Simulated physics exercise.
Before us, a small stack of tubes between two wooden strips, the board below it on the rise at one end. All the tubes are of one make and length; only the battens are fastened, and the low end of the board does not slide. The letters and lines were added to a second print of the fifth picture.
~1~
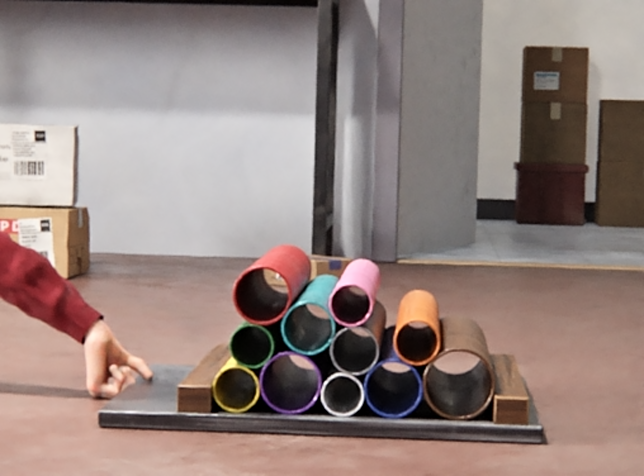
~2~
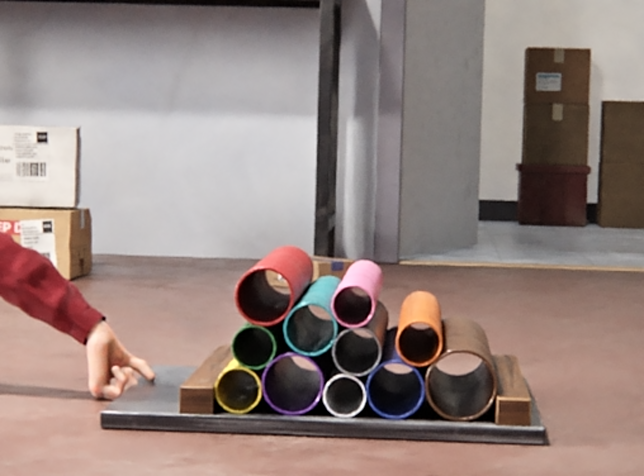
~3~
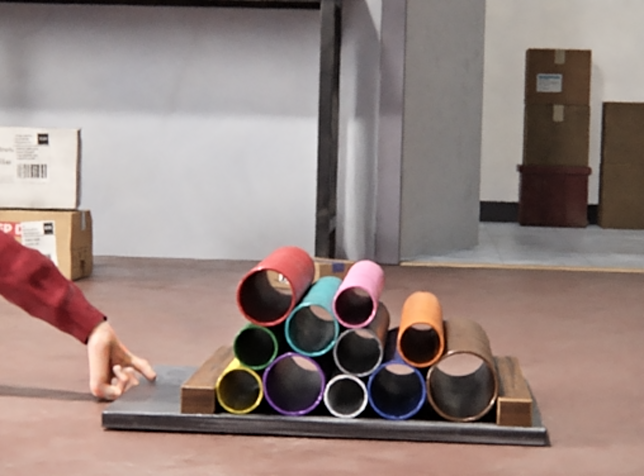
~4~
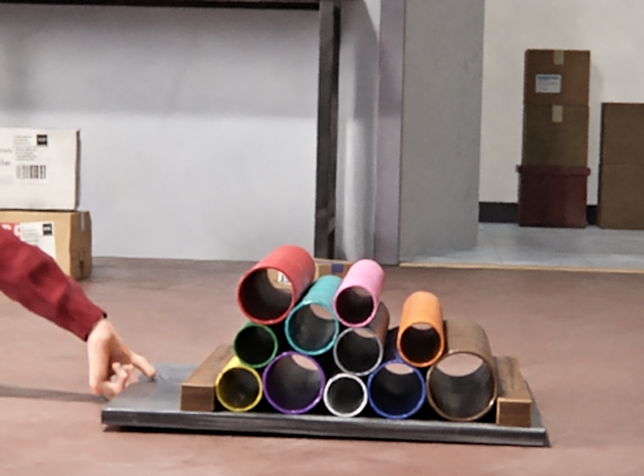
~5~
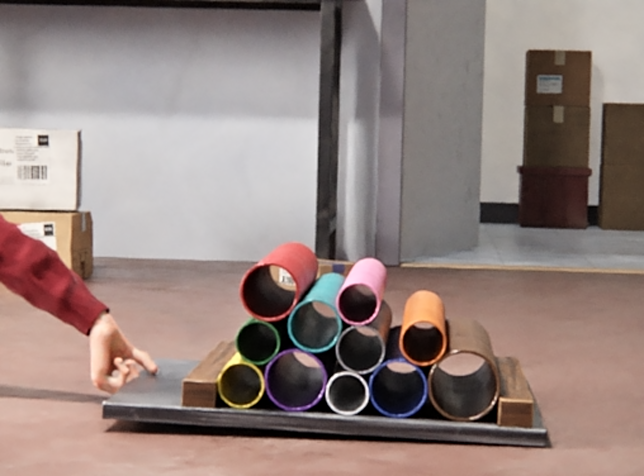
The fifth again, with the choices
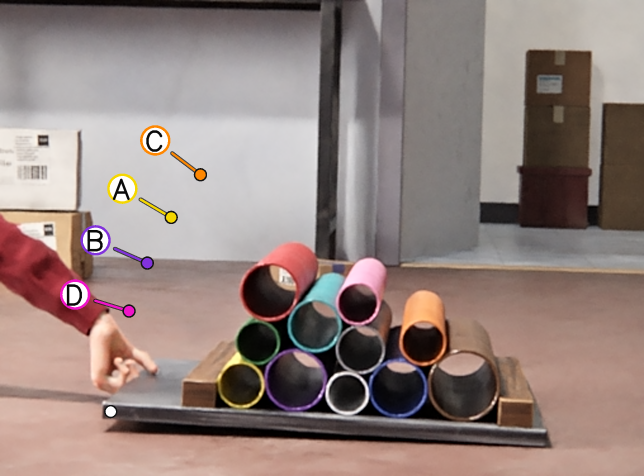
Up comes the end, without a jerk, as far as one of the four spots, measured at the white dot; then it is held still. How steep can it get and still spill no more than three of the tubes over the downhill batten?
It can be raised to C.
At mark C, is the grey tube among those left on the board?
Yes, with C.
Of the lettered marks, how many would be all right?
The number is four.
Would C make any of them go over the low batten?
At C: No.
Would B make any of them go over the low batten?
No.
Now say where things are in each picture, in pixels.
Grey tube (355, 351); turquoise tube (309, 328); pink tube (351, 305), in the first frame.
Pink tube (353, 306); red tube (264, 296), in the second frame.
Board (332, 389); purple tube (294, 384), in the third frame.
Board (332, 388); yellow tube (239, 388); purple tube (294, 383), in the fourth frame.
Board (333, 386); yellow tube (241, 385); purple tube (296, 380), in the fifth frame.
On the marked copy, A at (171, 218); B at (147, 263); C at (200, 175); D at (129, 311); the white dot at (111, 412).
With C. Early on, board at 20°.
Further on, board at 36°.
At the end, board at 36°, none over the low batten.
As for the rest, A none over the low batten; B none over the low batten; D none over the low batten.
